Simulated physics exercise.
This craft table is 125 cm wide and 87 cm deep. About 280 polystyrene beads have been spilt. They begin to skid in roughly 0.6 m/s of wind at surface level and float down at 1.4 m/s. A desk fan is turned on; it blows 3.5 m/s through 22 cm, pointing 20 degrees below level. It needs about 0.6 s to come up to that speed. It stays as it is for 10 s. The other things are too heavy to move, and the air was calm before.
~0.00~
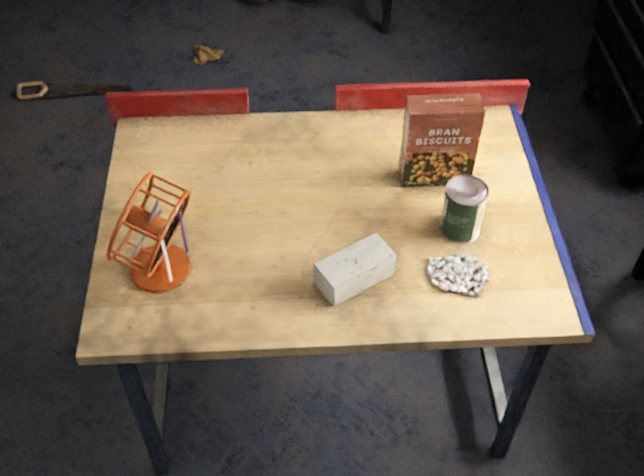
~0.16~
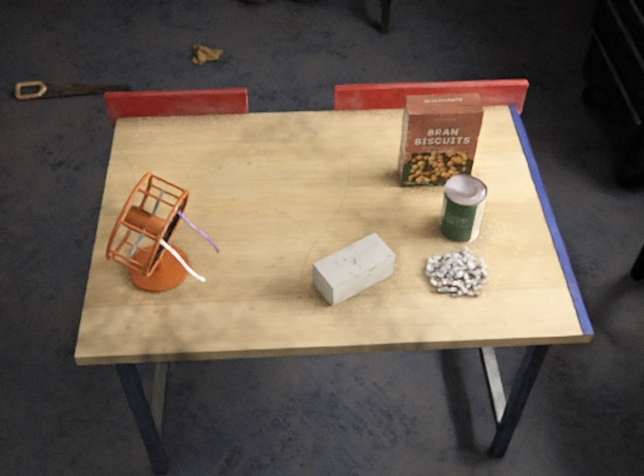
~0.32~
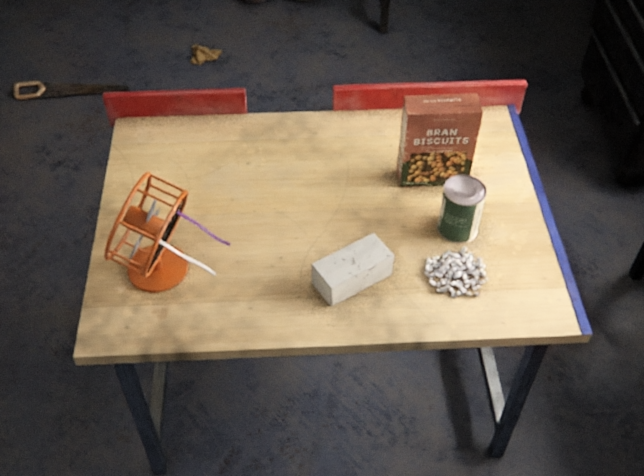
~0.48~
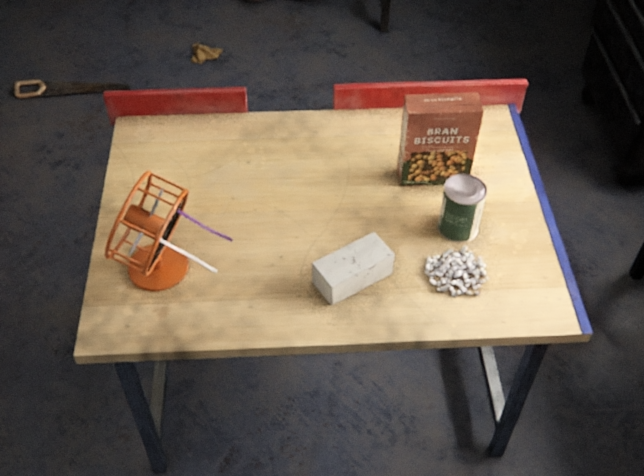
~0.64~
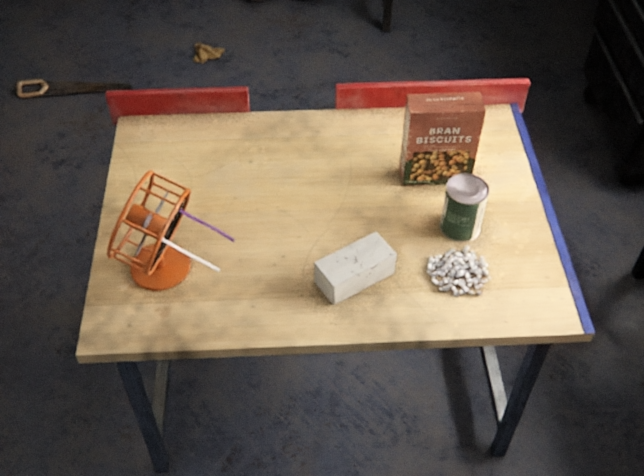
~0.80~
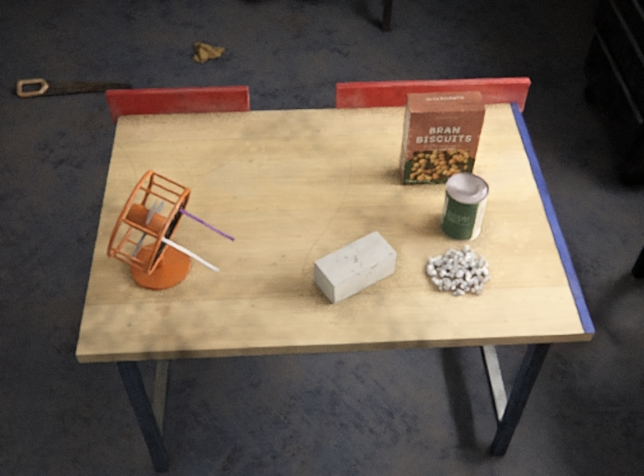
The clip opens on a wooden craft table holding an orange desk fan, a pale block, a tin, a bran biscuits box and a pile of white beads. The fan's white and purple streamers lift from hanging and stretch out to the right, then stay extended while the beads lie still.
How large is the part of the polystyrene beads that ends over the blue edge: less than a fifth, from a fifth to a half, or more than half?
The share over the blue edge is from a fifth to a half.
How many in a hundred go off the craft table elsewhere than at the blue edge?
Some 70 per cent.
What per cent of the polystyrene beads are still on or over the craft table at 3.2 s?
Near 1 %.
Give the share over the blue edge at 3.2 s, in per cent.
Some 30 per cent.
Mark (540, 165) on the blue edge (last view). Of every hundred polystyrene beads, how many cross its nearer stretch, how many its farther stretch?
About 30 % nearer and 0 % farther.
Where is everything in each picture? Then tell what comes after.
The middle of the polystyrene beads is near (460, 273), none has stirred yet and the mouth of the desk fan is at (150, 225), in the first picture.
The middle of the polystyrene beads is near (459, 272), none has stirred yet and the blue edge is centred on (550, 204), in the second picture.
The middle of the polystyrene beads is near (458, 272), none has stirred yet, the top of a tin is at (465, 189) and the top of a block is at (353, 259), in the third picture.
The middle of the polystyrene beads is near (459, 271) and none has stirred yet, in the fourth picture.
The middle of the polystyrene beads is near (461, 271) and none has stirred yet, in the fifth picture.
The middle of the polystyrene beads is near (459, 268) and none has stirred yet, in the sixth picture.
After 2.0 s, 6 % are on the move or not yet settled, 30 % are over the blue edge.
After 3.2 s, 1 % are on the move or not yet settled, 30 % are over the blue edge.
After 5.5 s, 1 % are on the move or not yet settled, 30 % are over the blue edge.
After 10.0 s, at the end, 31 % are over the blue edge.
